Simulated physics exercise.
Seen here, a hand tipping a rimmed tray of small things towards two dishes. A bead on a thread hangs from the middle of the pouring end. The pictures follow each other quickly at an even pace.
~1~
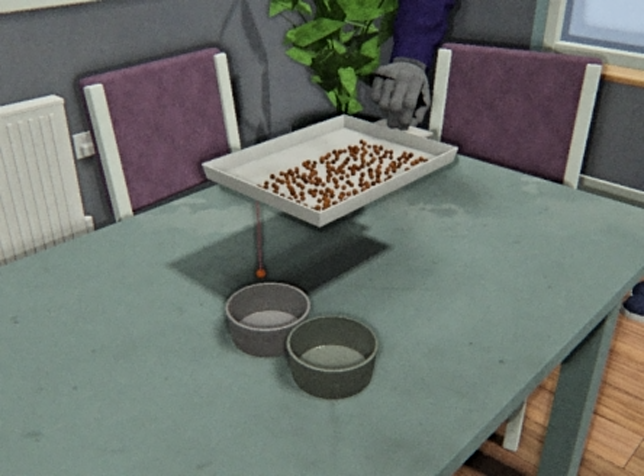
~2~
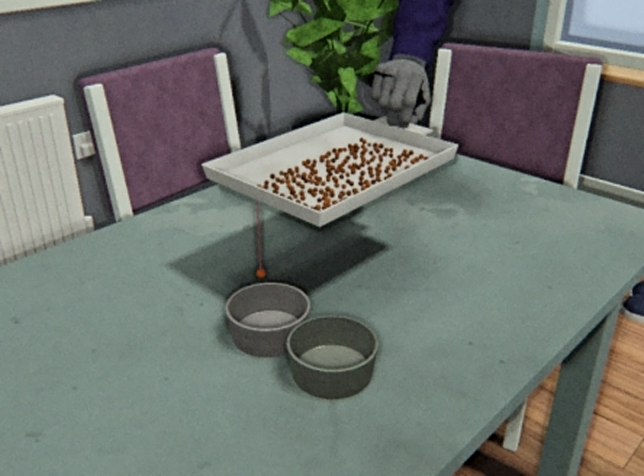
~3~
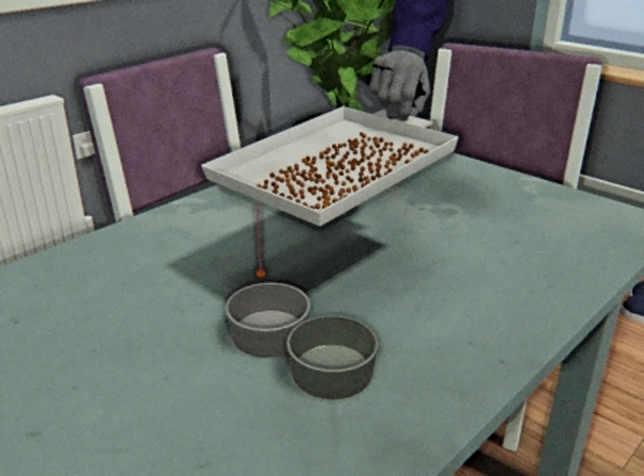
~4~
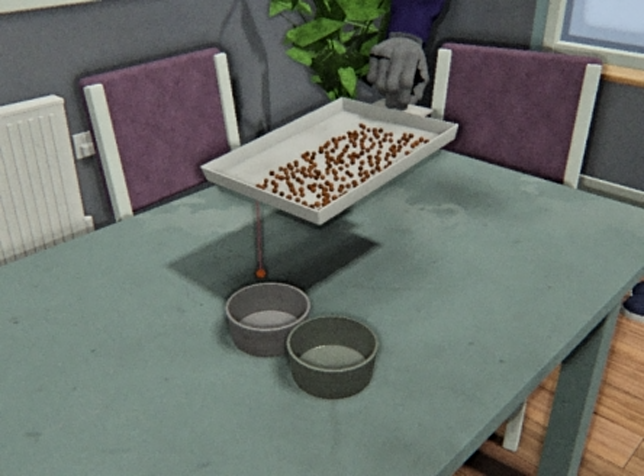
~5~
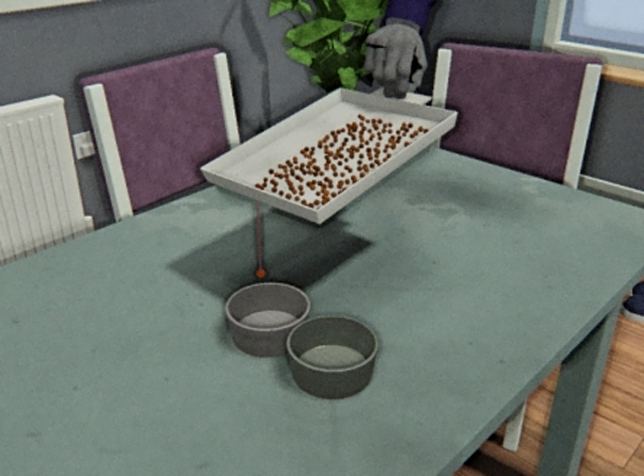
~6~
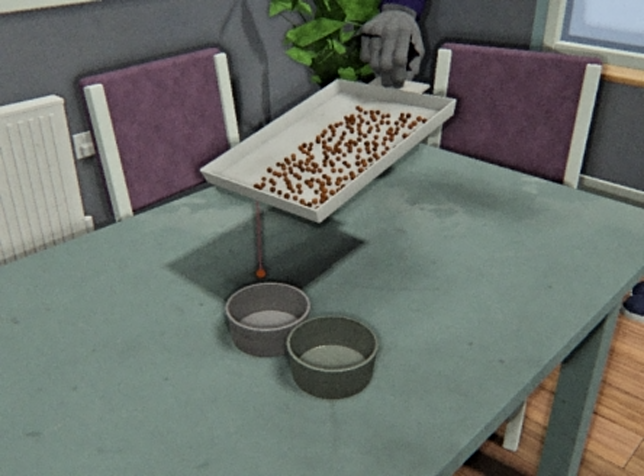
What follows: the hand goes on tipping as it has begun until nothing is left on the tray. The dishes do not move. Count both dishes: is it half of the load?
Together they catch under half.
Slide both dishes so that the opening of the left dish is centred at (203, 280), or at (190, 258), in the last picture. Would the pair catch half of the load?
First above a half, then the larger part.
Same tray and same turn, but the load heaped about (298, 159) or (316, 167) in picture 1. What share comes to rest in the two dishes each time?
The first gives 0 %, the second 20 %.
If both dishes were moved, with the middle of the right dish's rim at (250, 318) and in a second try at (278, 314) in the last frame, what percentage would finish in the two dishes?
In turn 80 and 70 in a hundred.
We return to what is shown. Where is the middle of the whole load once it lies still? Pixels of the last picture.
Around (198, 313).
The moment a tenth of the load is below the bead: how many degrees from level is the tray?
Near 105 degrees.
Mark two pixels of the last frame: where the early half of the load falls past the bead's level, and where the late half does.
Early half (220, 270), late half (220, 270).
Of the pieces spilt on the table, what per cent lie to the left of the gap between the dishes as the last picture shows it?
It comes to 100 per cent or so.
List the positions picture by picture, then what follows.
Corners of the pouring end (207, 164) and (320, 211), level; middle of the load (348, 176), cereal balls; left dish (238, 335); right dish (302, 375); bead on its thread (261, 273), in the first picture.
Corners of the pouring end (206, 164) and (320, 211), level; middle of the load (348, 175), in the second picture.
Corners of the pouring end (206, 165) and (319, 210), tipped barely, lowest at the left corner; middle of the load (348, 171), in the third picture.
Corners of the pouring end (205, 166) and (318, 209), tipped a little, lowest at the left corner; middle of the load (347, 166), in the fourth picture.
Corners of the pouring end (205, 168) and (317, 209), tipped a little, lowest at the left corner; middle of the load (346, 160), in the fifth picture.
Corners of the pouring end (204, 169) and (316, 208), tipped a little, lowest at the left corner; middle of the load (344, 155); left dish (238, 335); right dish (302, 375), in the sixth picture.
Just after the last frame, tray tipped steeply; almost all on the tray; just a few in the air.
A moment on, tray tipped right over; almost all on the tray; about a tenth outside both; about a tenth in the air.
Further on, tray tipped past a quarter turn; roughly a quarter in the left dish; the larger part outside both.
When it is over, tray tipped past a quarter turn; not one in the right dish; roughly a quarter in the left dish; the larger part outside both.
